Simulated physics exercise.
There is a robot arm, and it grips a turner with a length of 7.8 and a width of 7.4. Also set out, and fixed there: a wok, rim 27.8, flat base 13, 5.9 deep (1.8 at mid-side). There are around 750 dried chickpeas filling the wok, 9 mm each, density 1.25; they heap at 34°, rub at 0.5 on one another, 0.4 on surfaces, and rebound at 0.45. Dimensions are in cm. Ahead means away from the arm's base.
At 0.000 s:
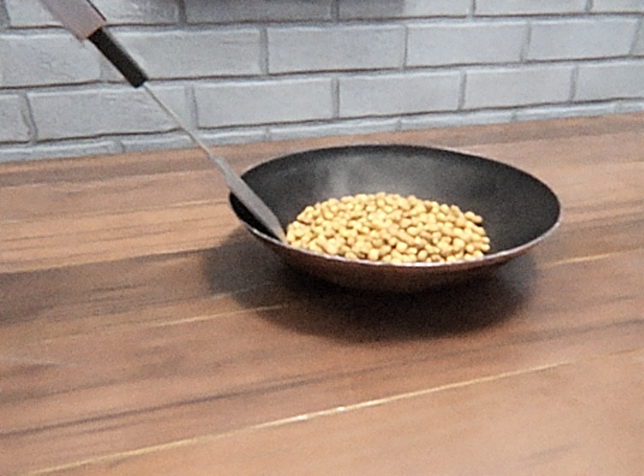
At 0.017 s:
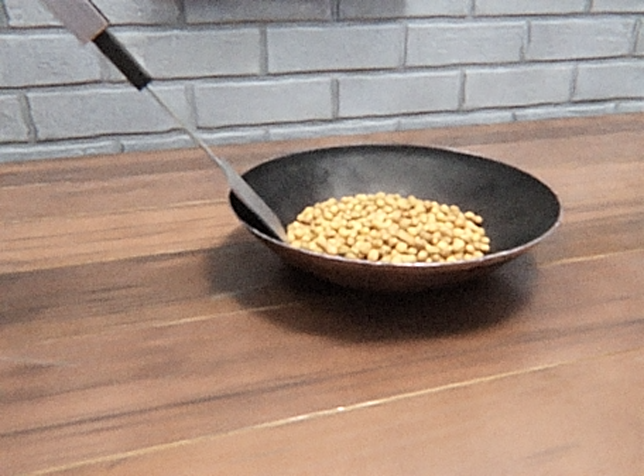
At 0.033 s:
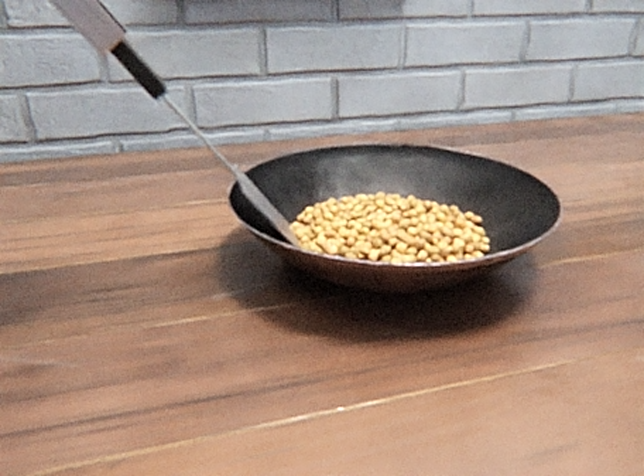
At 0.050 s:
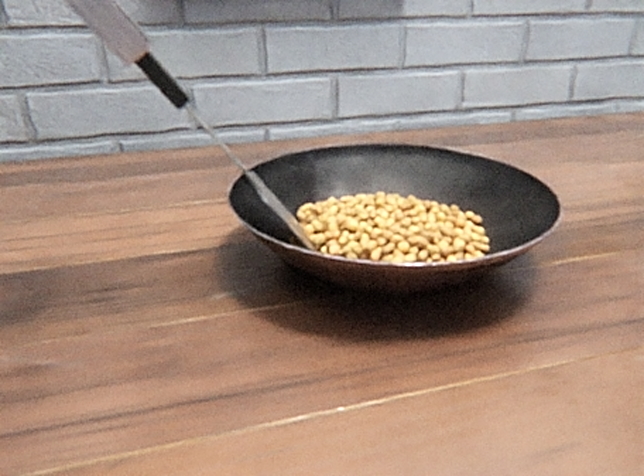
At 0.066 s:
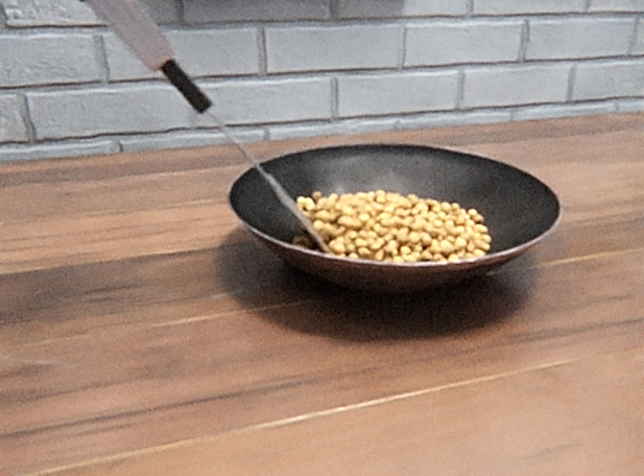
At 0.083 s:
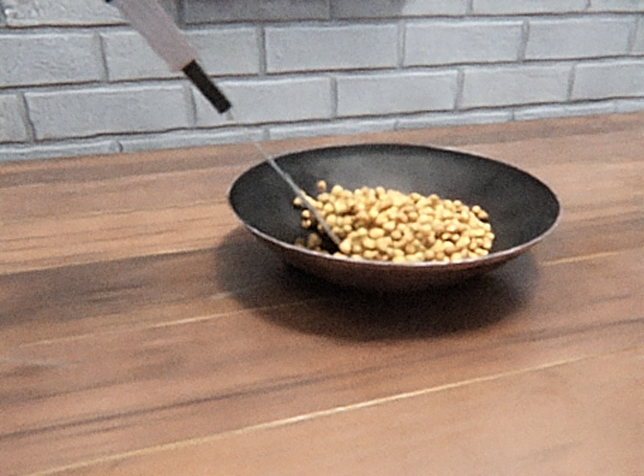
A wooden tabletop stands before a grey brick wall, seen from slightly above by a camera that stays still. A black wok right of centre holds a heap of pale yellow chickpeas, and a metal turner with a black and greyish handle reaches in from the upper left. The turner rests briefly at the wok's left side, then slides rightward into the heap, pushing and lifting the nearest chickpeas slightly.
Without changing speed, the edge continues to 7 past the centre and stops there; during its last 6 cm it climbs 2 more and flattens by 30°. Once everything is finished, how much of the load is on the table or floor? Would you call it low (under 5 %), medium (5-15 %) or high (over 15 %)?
I would call it low.
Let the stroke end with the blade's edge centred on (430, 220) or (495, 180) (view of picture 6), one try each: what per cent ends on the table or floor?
About 0 and 30 per cent.
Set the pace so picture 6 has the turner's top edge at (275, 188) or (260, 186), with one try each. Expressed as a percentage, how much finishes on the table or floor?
Around 0 per cent, then around 0 per cent.
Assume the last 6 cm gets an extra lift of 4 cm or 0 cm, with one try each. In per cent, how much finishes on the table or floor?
5 and 0 per cent.
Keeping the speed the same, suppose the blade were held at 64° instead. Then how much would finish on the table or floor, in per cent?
I'd put it at about 5 per cent.
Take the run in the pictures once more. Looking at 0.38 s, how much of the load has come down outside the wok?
Roughly 2 percent of it.
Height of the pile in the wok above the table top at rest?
It reaches about 6.5 cm.
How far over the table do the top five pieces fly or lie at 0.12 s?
6 cm or so.
By 0.12 s, sloping 54°, highest piece 7 above the table; 751 in the wok.
By 0.16 s, sloping 42°, highest piece 7 above the table; 751 in the wok.
By 0.38 s, sloping 24°, highest piece 7 above the table; 736 in the wok, 11 on the table or floor, 4 on the blade or in flight.
By 1.43 s, sloping 24°, highest piece 6 above the table; 734 in the wok, 17 on the table or floor.
Final count, 734 in the wok, 17 on the table or floor. That is 2 % on the table or floor.
